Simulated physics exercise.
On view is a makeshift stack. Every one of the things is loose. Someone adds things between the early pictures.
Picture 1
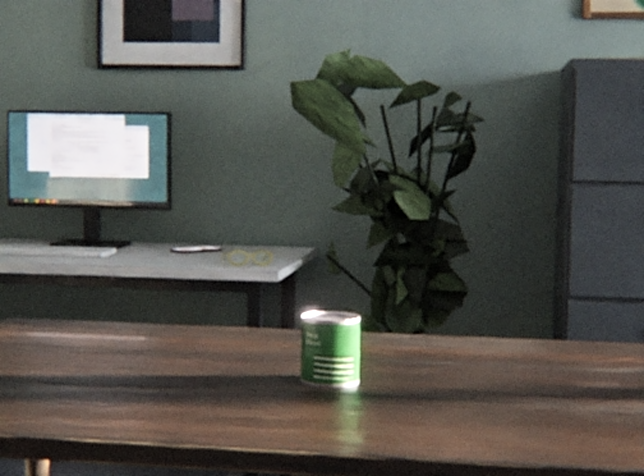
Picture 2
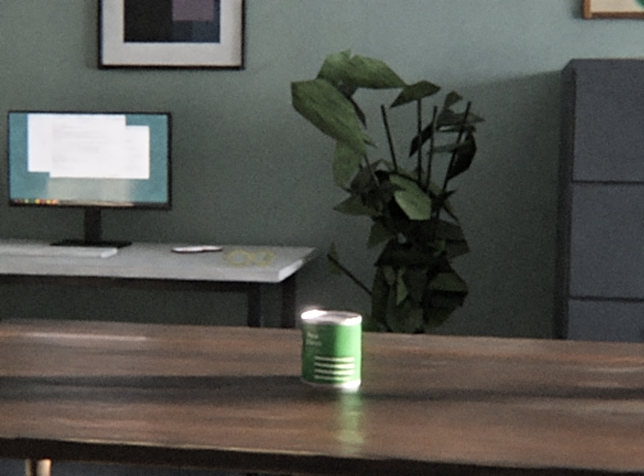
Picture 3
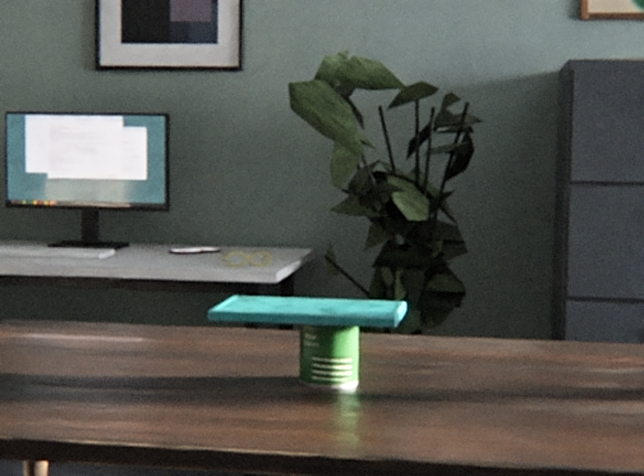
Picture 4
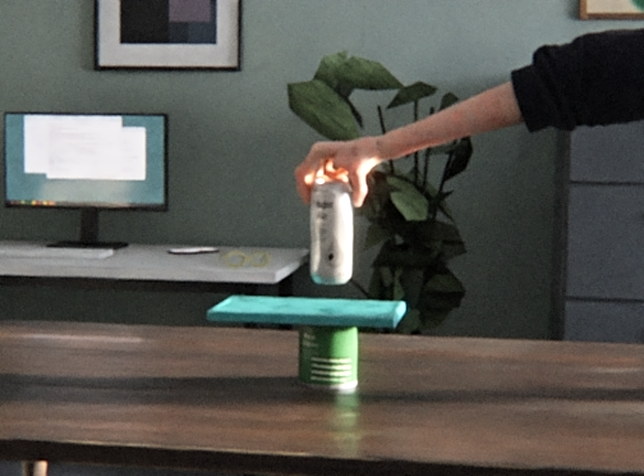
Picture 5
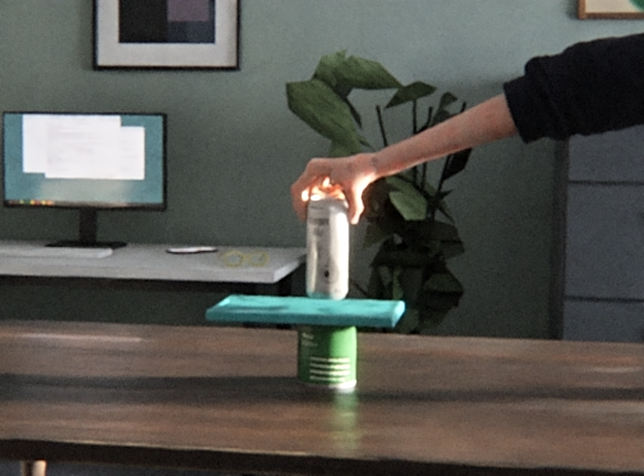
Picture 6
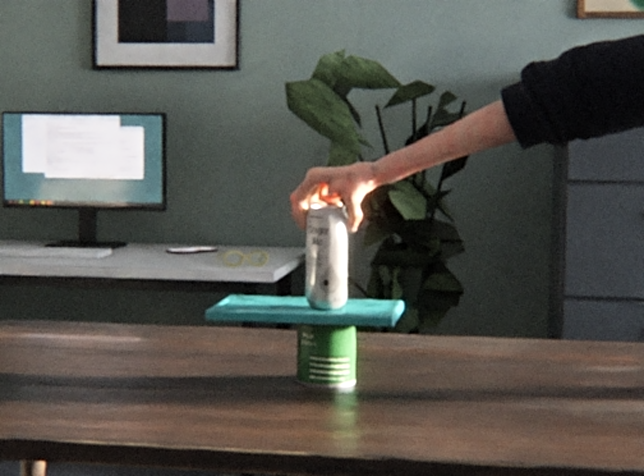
In this clip, a green can stands on a wooden table, then a flat turquoise lid appears across its top. A hand reaches in from the right and lowers a white can onto the lid, keeping hold of it.
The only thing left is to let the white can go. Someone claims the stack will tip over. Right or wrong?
Wrong, it stays upright.
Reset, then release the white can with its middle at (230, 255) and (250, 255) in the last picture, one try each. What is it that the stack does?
Well, the first time the stack comes down, and the second time it comes down.
Then, 0.20 s after the last picture, nothing has stirred.
Then, 0.40 s after the last picture, white can resting near (326, 258).
At rest, all 3 in place. Seen from the same camera at the end, white can near (326, 258). The stack stays up.
